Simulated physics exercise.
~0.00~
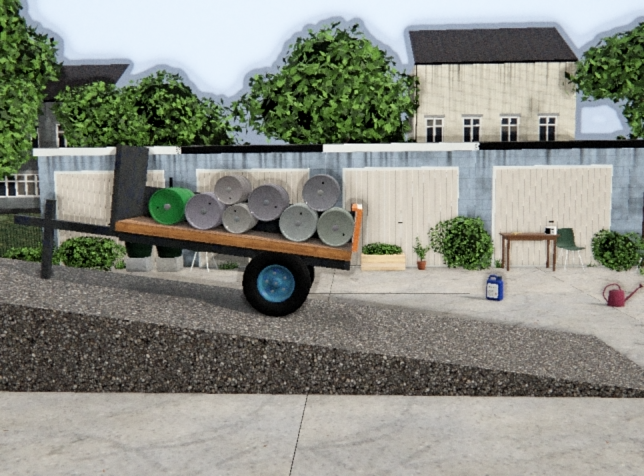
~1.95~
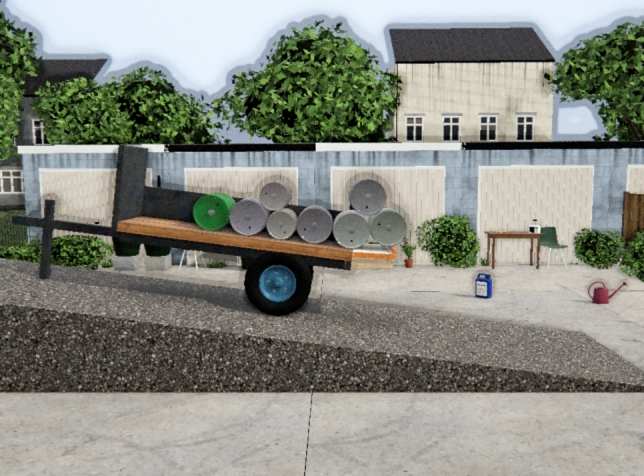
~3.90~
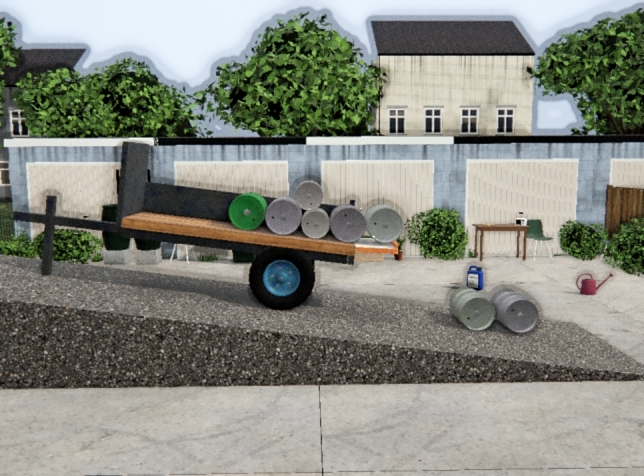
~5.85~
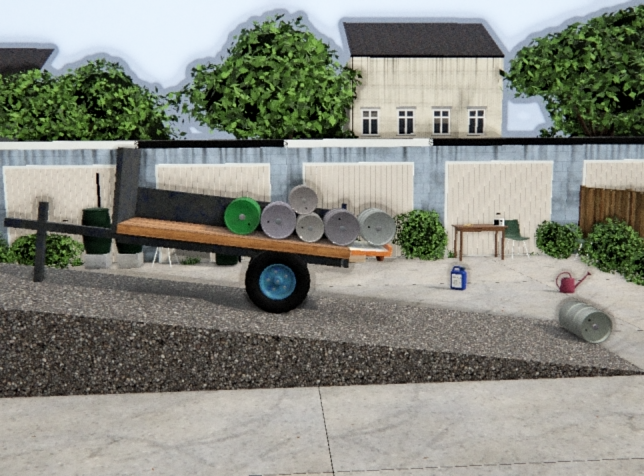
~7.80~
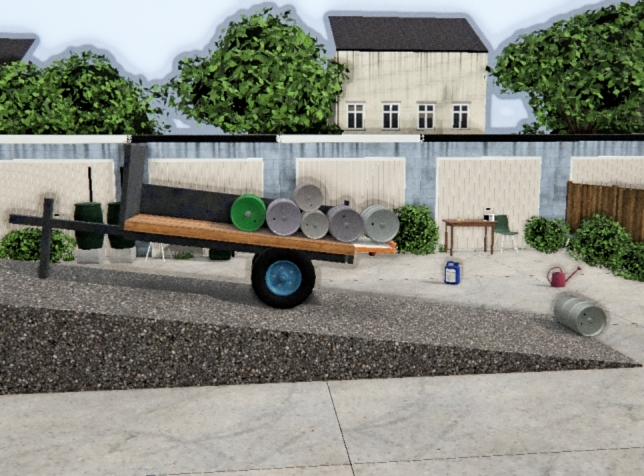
The clip opens on a trailer standing nose-up on a sloping ramp, with grey kegs and one green keg stacked against its raised tailgate. The tailgate drops open, and the load rolls right along the wooden bed, the green keg trailing at the left of the group. Two grey kegs leave the trailer and reach the ramp below, close together. One then lies turned askew near the foot of the slope, while the other is no longer in view. The remaining kegs settle in a pile toward the open end, with the green one still on the bed.
